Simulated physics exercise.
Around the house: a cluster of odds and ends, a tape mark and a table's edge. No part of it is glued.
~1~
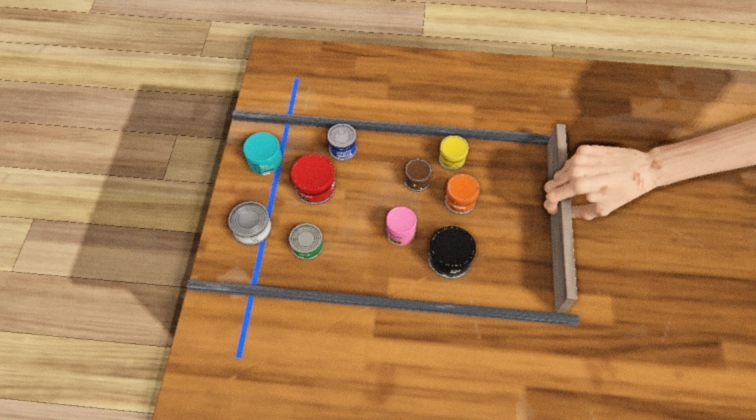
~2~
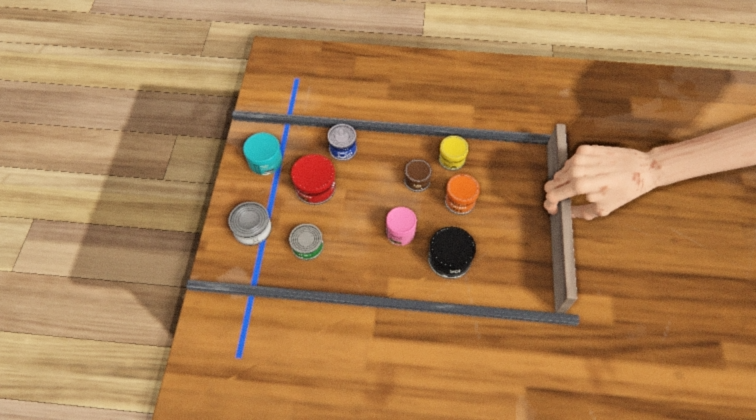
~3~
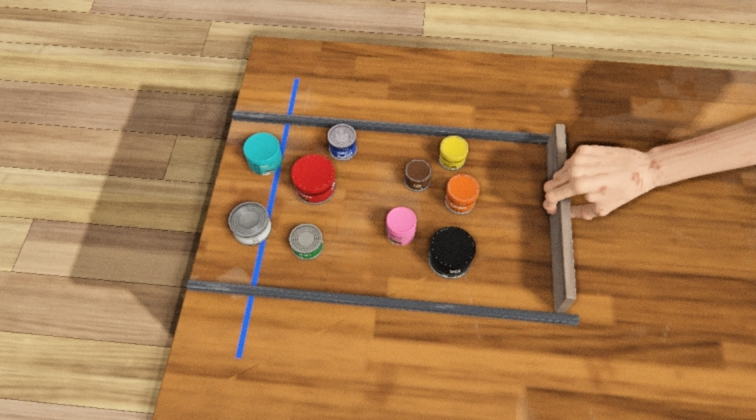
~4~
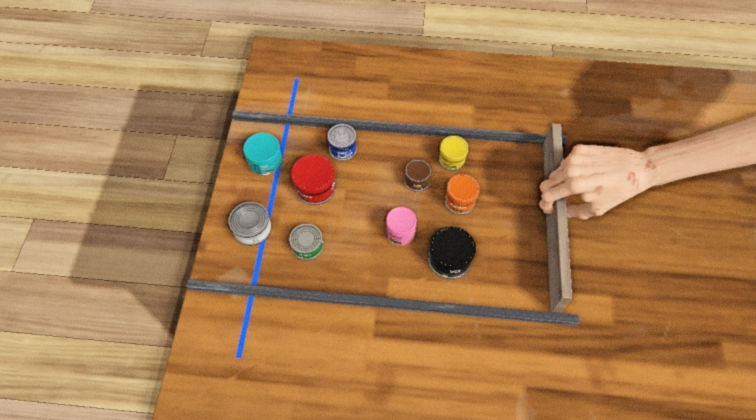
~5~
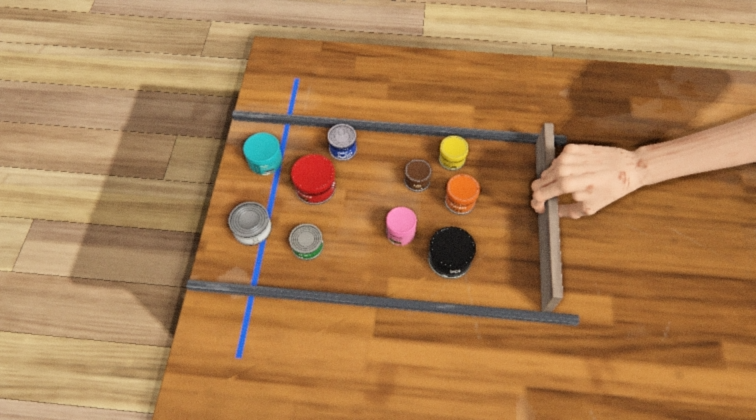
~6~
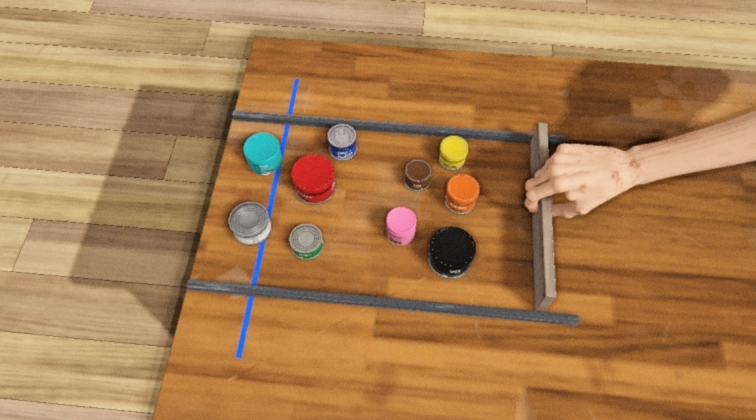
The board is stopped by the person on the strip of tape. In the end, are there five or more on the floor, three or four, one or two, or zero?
There are one or two on the floor.
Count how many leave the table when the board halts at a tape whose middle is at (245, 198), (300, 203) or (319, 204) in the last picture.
Going through them in order, you'd see 5, 0 and 0.
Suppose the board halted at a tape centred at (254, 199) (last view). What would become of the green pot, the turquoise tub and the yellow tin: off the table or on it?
Green pot goes off, turquoise tub goes off, yellow tin stays put.
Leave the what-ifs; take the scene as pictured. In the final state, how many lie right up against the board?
The figure is 5.
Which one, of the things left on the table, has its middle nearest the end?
The green pot finishes nearest.
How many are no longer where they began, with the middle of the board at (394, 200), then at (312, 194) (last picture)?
First position 5; second position 10.
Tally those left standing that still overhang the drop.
That comes to 2 of them.
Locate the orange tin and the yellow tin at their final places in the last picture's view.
Result: One about (257, 181), other about (270, 135).
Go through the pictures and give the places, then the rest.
The first picture shows turquoise tub (263, 154); white pot (251, 224); red pot (314, 180); board (560, 214); tape (272, 200).
The second picture shows white pot (251, 224); pink tub (401, 227).
The third picture shows red pot (314, 180); blue tin (343, 143).
The fourth picture shows turquoise tub (263, 154); yellow tin (453, 153).
The fifth picture shows white pot (251, 224); green pot (307, 242).
The sixth picture shows turquoise tub (263, 154); white pot (251, 224); red pot (314, 180); board (542, 213); tape (272, 200).
A little later, none off yet; turquoise tub at rest near (263, 154); white pot at rest near (251, 224); red pot at rest near (314, 180).
When it is over, the number that fall off is one or two; down, white pot and turquoise tub.
